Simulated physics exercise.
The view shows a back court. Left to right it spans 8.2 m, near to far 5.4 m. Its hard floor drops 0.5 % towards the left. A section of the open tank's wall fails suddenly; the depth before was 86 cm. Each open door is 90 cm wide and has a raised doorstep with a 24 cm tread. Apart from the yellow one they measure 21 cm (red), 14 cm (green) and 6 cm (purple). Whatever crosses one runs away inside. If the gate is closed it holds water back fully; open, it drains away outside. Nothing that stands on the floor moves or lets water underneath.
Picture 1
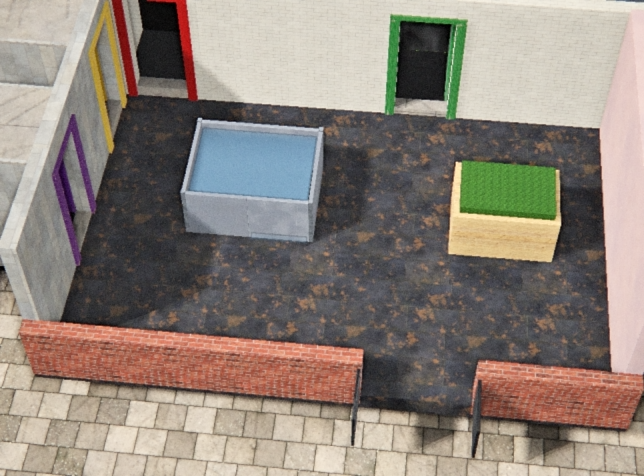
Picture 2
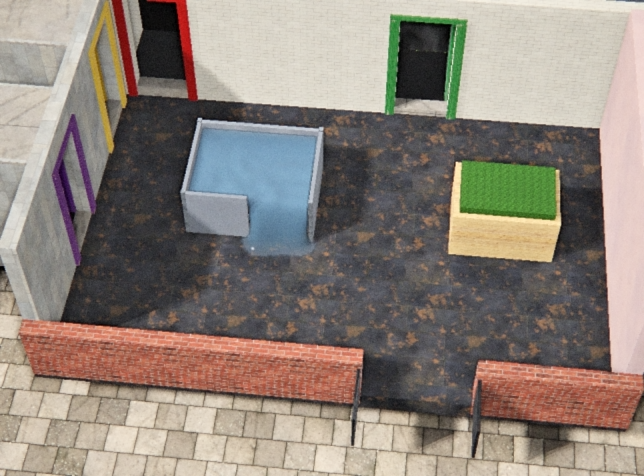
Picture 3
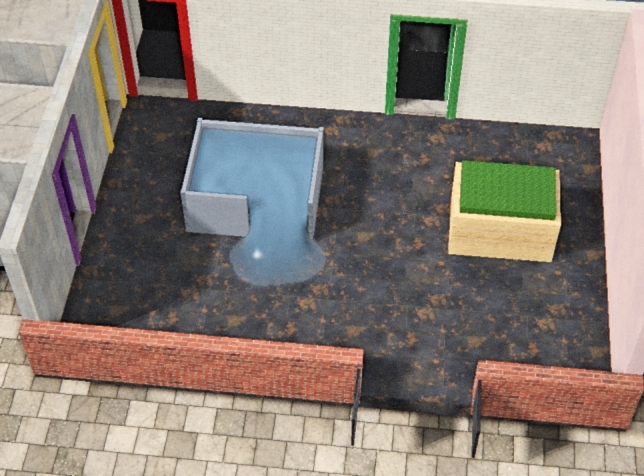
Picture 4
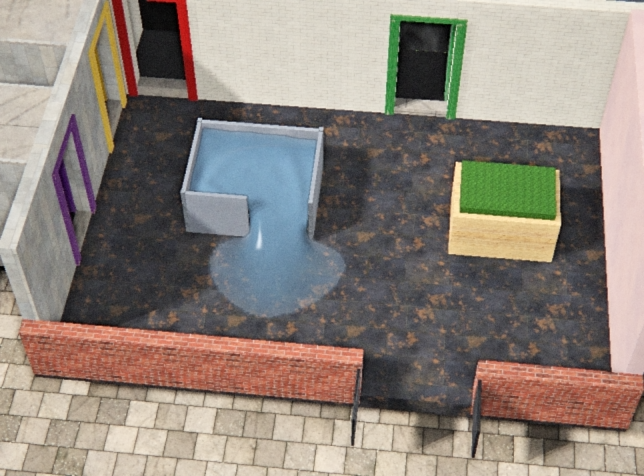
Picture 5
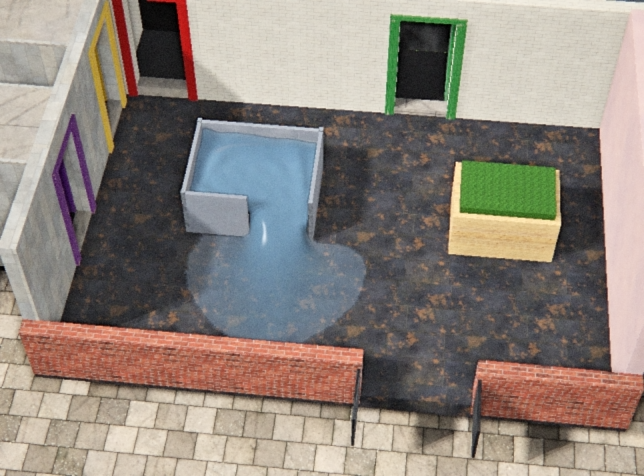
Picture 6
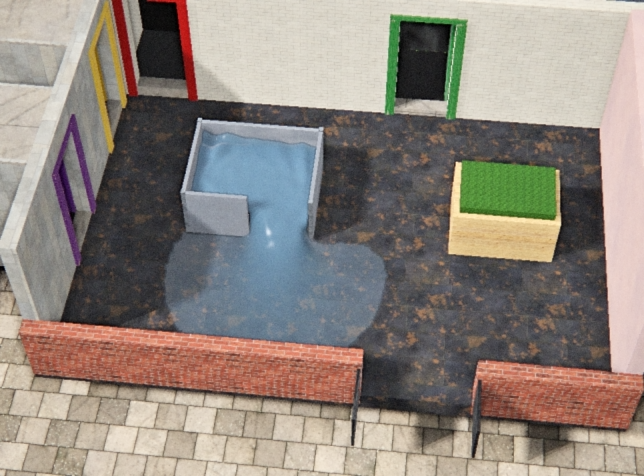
In this clip, an open tank of still water stands in a walled court beside a green-topped block; part of its front wall gives way, and water pours through the gap, spreading across the dark floor behind the low brick wall.
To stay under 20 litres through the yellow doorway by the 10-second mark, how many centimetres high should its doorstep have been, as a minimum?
At least 7.5 cm or so.
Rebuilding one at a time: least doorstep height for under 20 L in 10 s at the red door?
Roughly 9.5 cm at red.
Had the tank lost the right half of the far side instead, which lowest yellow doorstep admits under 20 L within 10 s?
About 21 cm.
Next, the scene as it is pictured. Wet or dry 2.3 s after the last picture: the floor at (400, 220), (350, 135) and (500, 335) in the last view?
In that order: Still dry, dry, flooded.
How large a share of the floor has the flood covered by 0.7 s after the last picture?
Near 25 per cent is wet.
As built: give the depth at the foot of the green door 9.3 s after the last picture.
Some 5.5 cm.
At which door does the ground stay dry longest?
The green one.
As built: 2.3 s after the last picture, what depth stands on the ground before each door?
In cm: Red 0, green 0, yellow 0, purple 7.
Then, 0.7 s after the last picture water covers 25 % of the floor, deepest (40 cm) near (258, 371); it has not reached the yellow door.
Then, 2.3 s after the last picture water covers 35 % of the floor, deepest (28 cm) near (52, 353); it has not reached the yellow door.
Then, 9.3 s after the last picture water covers 95 % of the floor, deepest (10 cm) near (103, 178); 9 cm at the yellow door, 0 litres in over its 19 cm doorstep.
At the yellow door as built, the water peaked near 12 cm, 6.7 s after the last picture.
Run again over the same 10 s with other heights there, 25 litres in over 7 cm, 13 litres over 8.5 cm. The limit of 20 litres is kept from about 7.5 cm up.
